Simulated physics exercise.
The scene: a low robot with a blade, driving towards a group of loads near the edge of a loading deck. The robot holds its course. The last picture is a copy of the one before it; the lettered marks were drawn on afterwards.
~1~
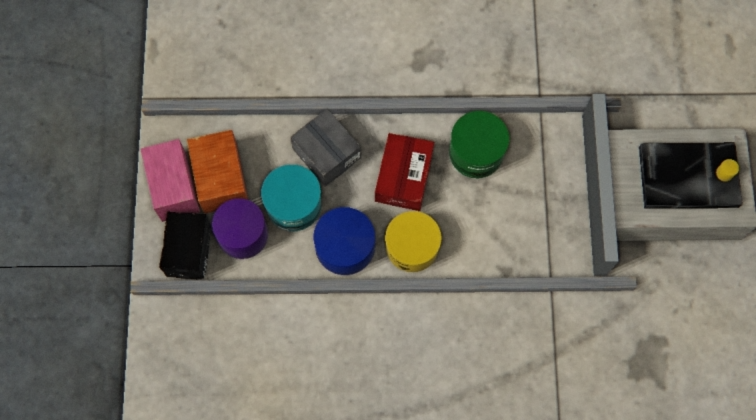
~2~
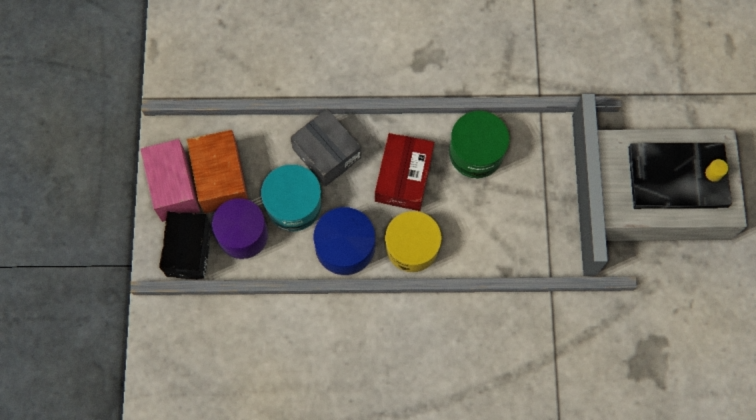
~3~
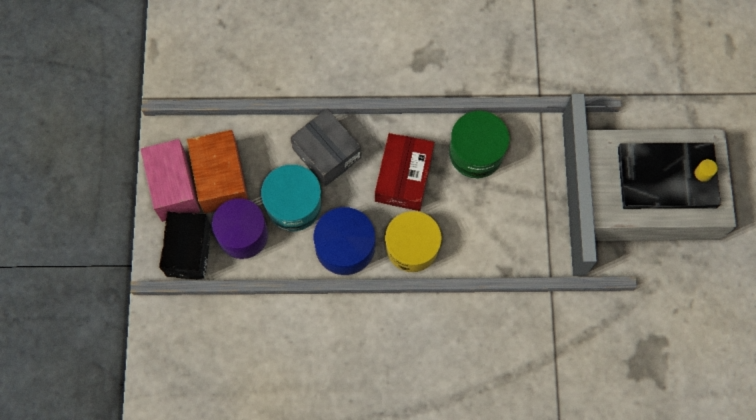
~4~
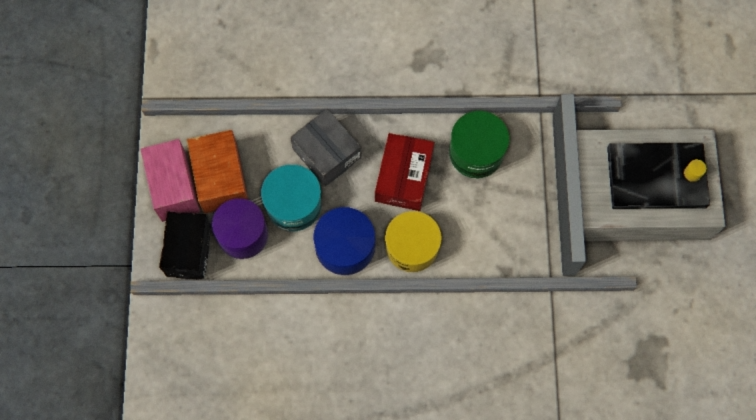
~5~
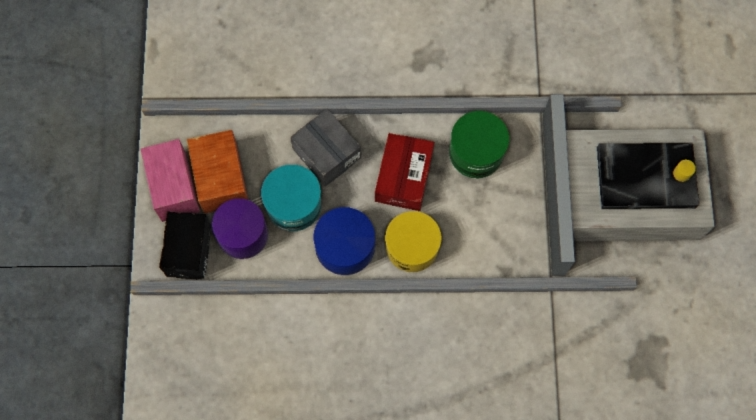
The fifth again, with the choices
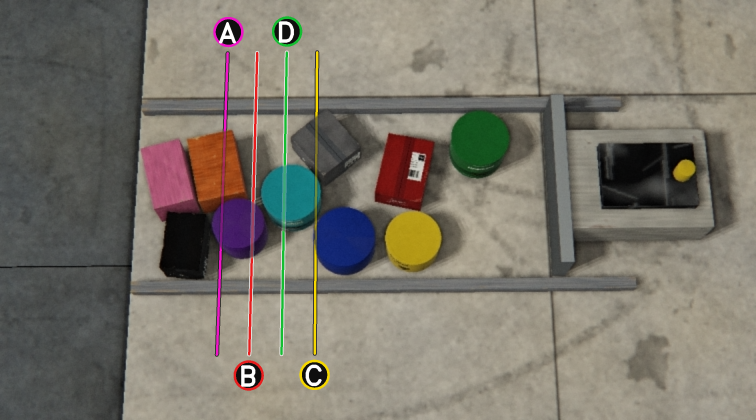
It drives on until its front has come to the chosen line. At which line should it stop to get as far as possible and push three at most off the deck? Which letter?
It can go as far as D.
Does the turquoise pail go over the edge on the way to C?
By then, no.
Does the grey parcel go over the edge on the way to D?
No.
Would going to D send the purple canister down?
No.
On the copy, A at (223, 197); B at (253, 197); C at (316, 196); D at (284, 197).
On D. First, robot (540, 176); turquoise pail (287, 201); grey parcel (312, 146).
Then, robot (442, 177); pink crate (150, 179); black box (163, 251).
Finally, robot (364, 178); pink crate over the edge; black box over the edge; three fallen.
By contrast, A drops six; B drops four; C is within the limit but short.
